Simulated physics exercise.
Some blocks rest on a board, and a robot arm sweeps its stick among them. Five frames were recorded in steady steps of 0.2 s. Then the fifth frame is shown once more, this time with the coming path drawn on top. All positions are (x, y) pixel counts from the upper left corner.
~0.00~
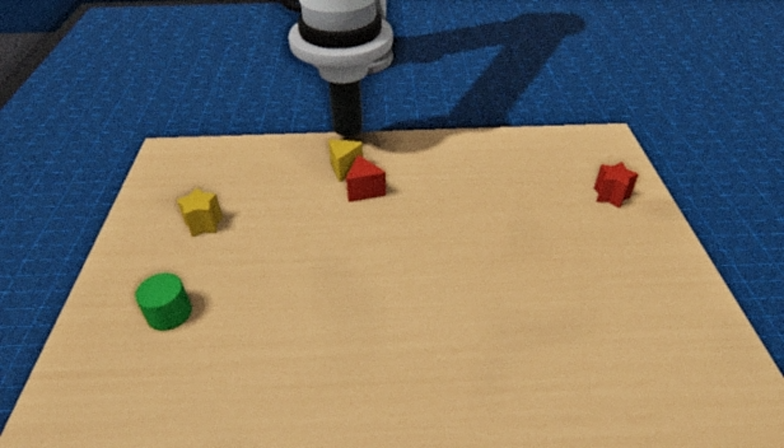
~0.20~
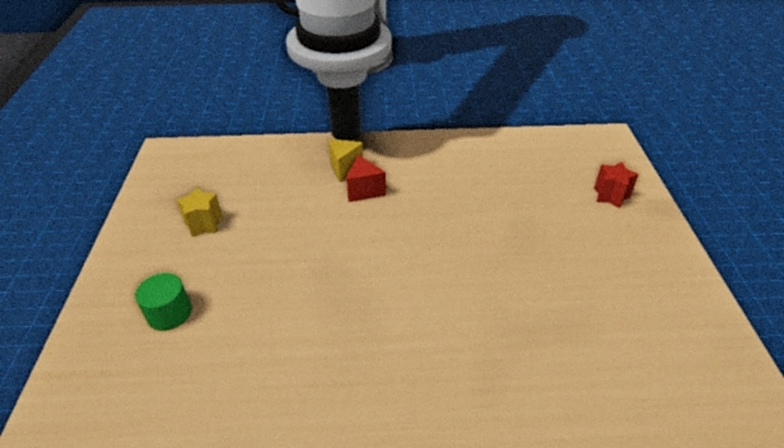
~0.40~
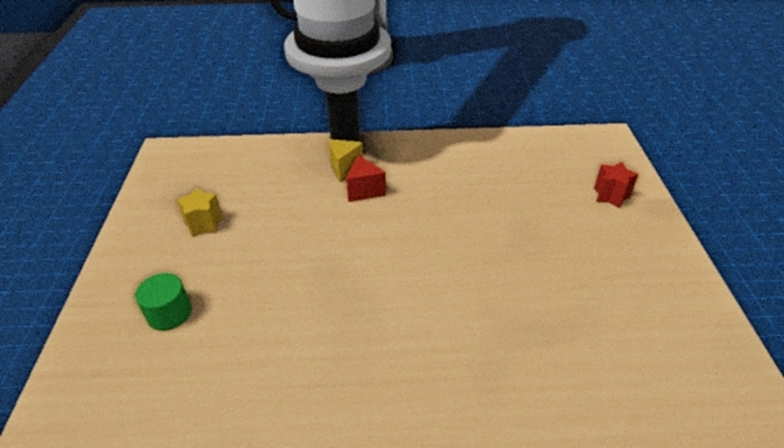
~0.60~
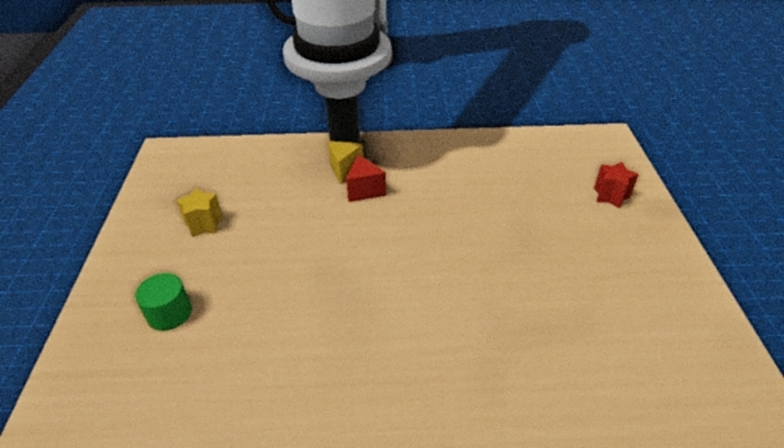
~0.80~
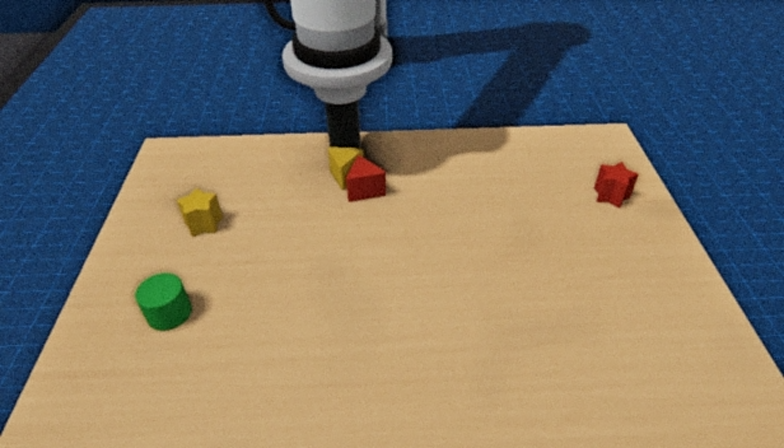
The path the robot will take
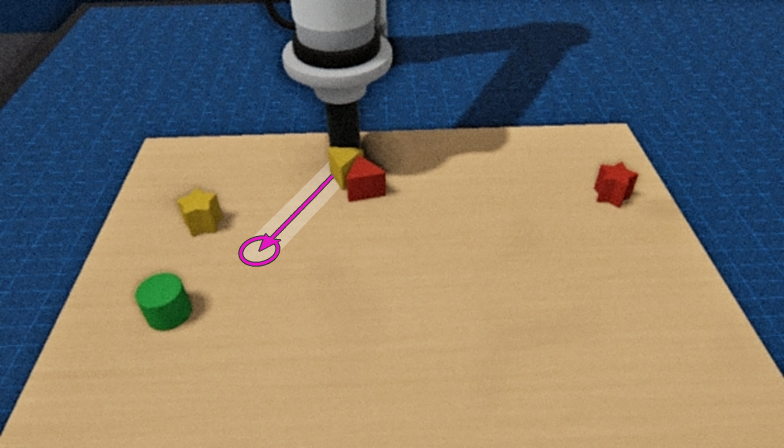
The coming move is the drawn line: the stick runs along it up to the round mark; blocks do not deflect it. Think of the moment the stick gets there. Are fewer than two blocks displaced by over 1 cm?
That would be a yes.
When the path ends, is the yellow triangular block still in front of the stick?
It seems not.
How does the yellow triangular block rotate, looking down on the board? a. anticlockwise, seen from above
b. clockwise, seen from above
(a)
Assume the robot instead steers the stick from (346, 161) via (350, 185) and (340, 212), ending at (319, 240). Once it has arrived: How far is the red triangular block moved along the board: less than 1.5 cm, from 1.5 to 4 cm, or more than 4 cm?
The shift is from 1.5 to 4 cm.
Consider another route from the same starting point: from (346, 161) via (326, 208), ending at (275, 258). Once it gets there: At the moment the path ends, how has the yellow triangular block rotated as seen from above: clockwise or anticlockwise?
Watching from overhead, you'd notice the yellow triangular block rotating counter-clockwise.
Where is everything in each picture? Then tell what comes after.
Lower end of the stick at (348, 128), tops of blocks, yellow triangular block at (343, 146), red triangular block at (363, 168), in the first picture.
Stick at (347, 133), blocks as before, in the second picture.
Stick at (346, 138), blocks as before, in the third picture.
Stick at (345, 143), yellow triangular block at (343, 148), in the fourth picture.
Stick at (345, 149), yellow triangular block at (344, 154), red triangular block at (363, 168), in the fifth picture.
The drawn path runs straight from (346, 161) to (259, 251).
On the path given first. One third of the way, stick at (319, 176); yellow triangular block at (334, 178), turned 50° anticlockwise.
Two thirds of the way, stick at (289, 205); yellow triangular block at (334, 181), turned 65° anticlockwise.
At the end, stick at (256, 238); yellow triangular block at (334, 181), turned 65° anticlockwise; red triangular block not moved.
